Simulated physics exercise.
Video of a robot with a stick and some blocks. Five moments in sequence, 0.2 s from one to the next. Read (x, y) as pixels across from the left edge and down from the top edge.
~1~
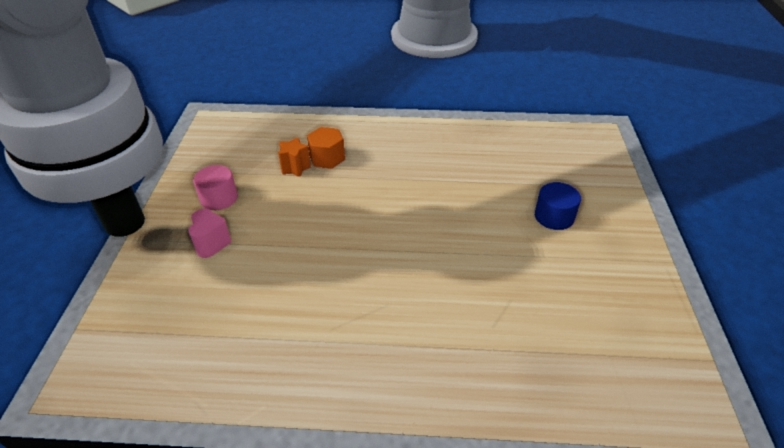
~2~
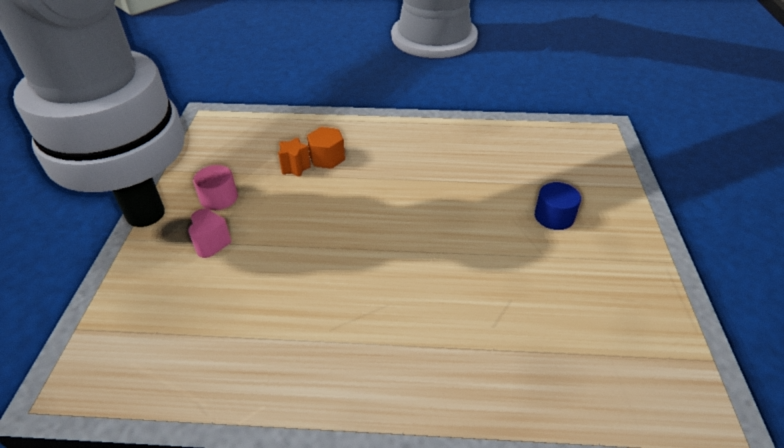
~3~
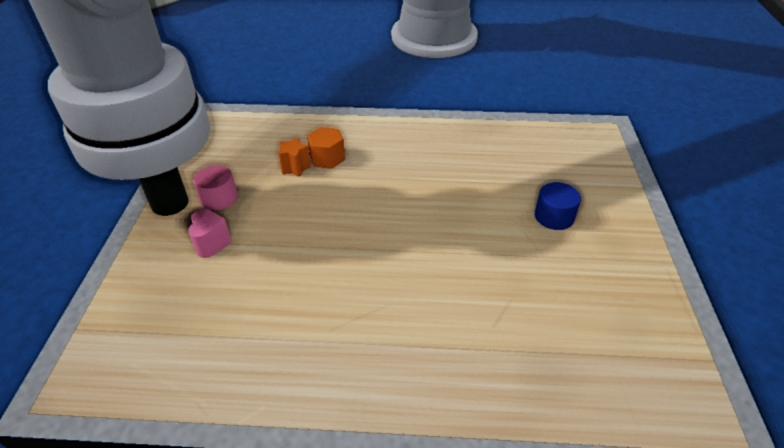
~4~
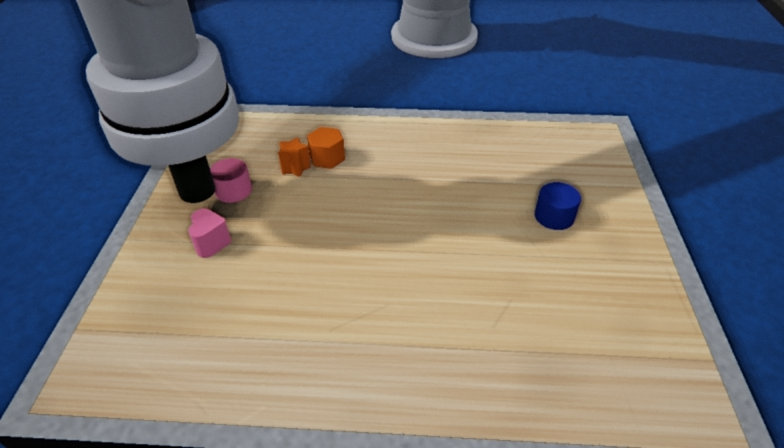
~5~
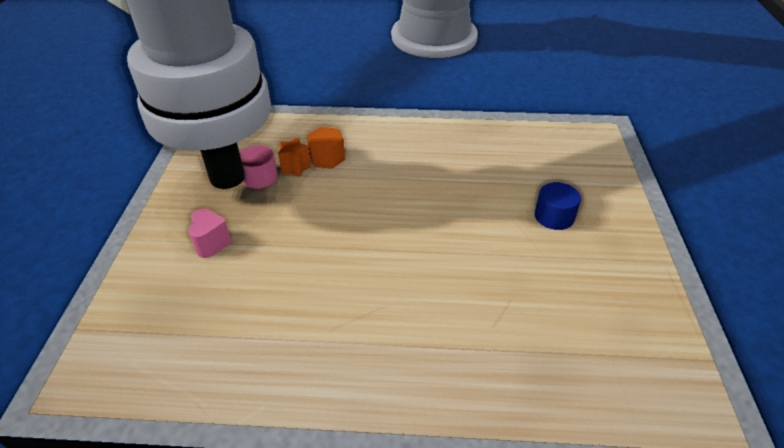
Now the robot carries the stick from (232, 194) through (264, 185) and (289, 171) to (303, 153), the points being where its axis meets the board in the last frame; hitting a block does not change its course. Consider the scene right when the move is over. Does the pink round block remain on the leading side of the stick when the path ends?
That would be a yes.
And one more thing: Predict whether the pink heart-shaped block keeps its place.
It gets no push and keeps its place.
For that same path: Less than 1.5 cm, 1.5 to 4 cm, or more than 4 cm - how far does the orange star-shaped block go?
The shift is above 4 cm.
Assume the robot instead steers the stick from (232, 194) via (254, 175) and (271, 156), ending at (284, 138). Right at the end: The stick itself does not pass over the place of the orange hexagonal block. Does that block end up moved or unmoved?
In the end it has been moved.
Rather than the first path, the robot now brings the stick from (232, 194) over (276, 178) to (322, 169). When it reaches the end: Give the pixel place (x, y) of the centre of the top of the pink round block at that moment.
I expect it at (298, 130).
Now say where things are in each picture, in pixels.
Tip of the stick at (126, 224), middles of tops, pink heart-shaped block at (204, 222), pink round block at (213, 176), orange star-shaped block at (292, 146), orange hexagonal block at (325, 136), in the first picture.
Stick at (146, 215), nothing pushed, in the second picture.
Stick at (170, 204), nothing pushed, in the third picture.
Stick at (198, 192), pink round block at (228, 169), in the fourth picture.
Stick at (228, 178), pink heart-shaped block at (204, 222), pink round block at (255, 155), orange star-shaped block at (292, 146), orange hexagonal block at (325, 136), in the fifth picture.
The first path, step by step. One third of the way, stick at (261, 170); pink round block at (277, 144); orange star-shaped block at (309, 136), turned 30° clockwise; orange hexagonal block at (339, 133).
Two thirds of the way, stick at (287, 155); pink round block at (288, 129); orange star-shaped block at (319, 123), turned 70° clockwise; orange hexagonal block at (342, 132), turned 15° clockwise.
At the end, stick at (301, 138); pink heart-shaped block unmoved; pink round block at (293, 114); orange star-shaped block at (323, 120), turned 95° clockwise; orange hexagonal block at (342, 132), turned 20° clockwise.
